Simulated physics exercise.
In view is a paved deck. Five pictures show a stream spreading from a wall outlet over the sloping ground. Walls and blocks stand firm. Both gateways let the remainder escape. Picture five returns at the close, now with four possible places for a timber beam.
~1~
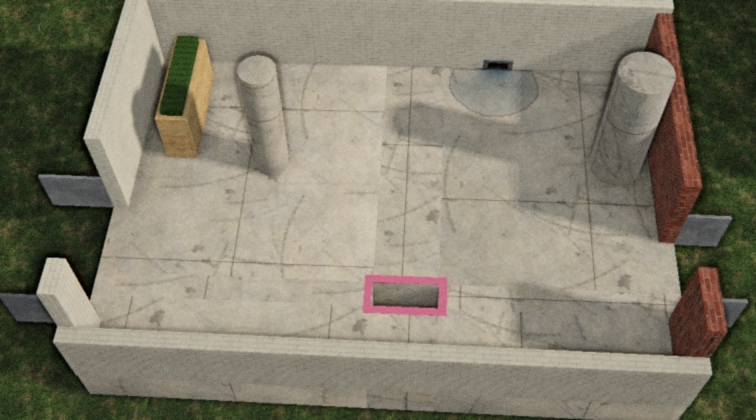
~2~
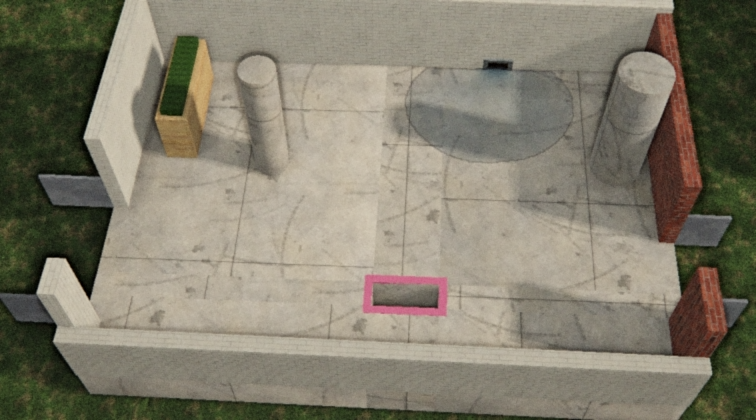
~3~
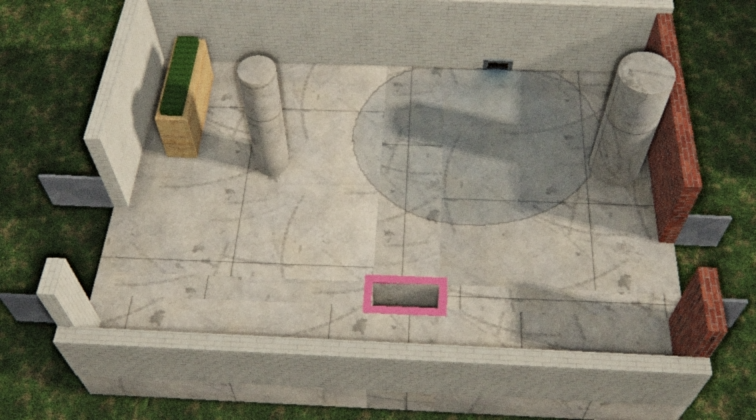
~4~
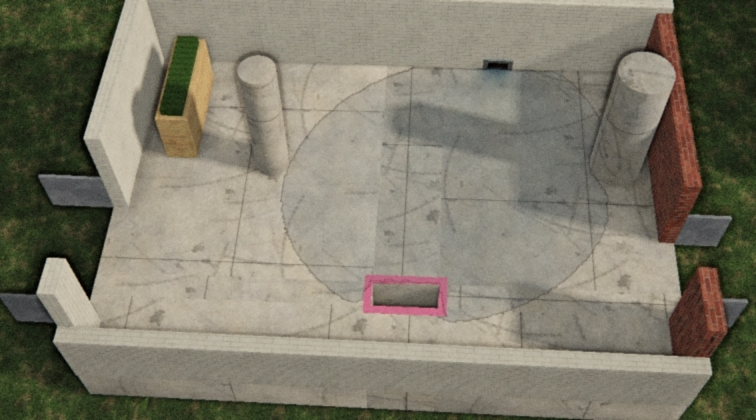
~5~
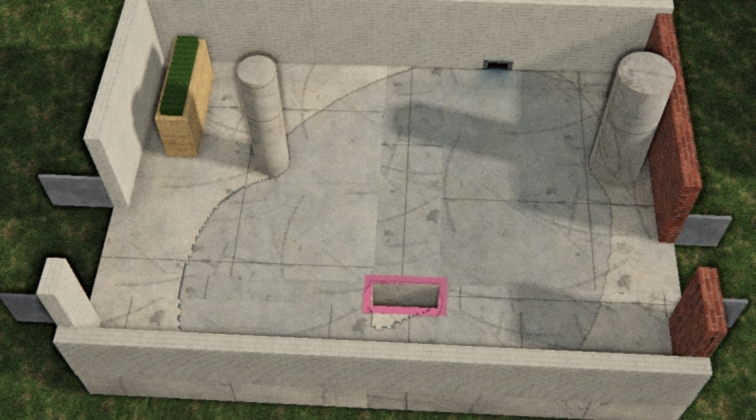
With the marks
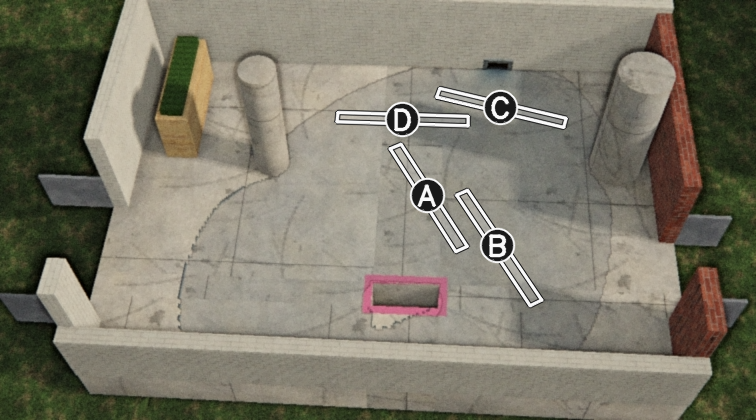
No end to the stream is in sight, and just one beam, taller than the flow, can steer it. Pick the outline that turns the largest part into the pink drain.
The answer is place D.
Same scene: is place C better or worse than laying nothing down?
Worse.
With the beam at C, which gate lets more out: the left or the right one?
More leaves on the left.
On the marked copy, A from (395, 146) to (461, 248); B from (462, 192) to (535, 302); C from (438, 92) to (564, 122); D from (337, 117) to (468, 121).
Choosing A, about 11 % of the stream goes into the pink drain, about 89 % out by the gates.
Choosing B, about 14 % of the stream goes into the pink drain, about 86 % out by the gates.
Choosing C, about 15 % of the stream goes into the pink drain, about 84 % out by the gates.
Choosing D, about 23 % of the stream goes into the pink drain, about 76 % out by the gates.
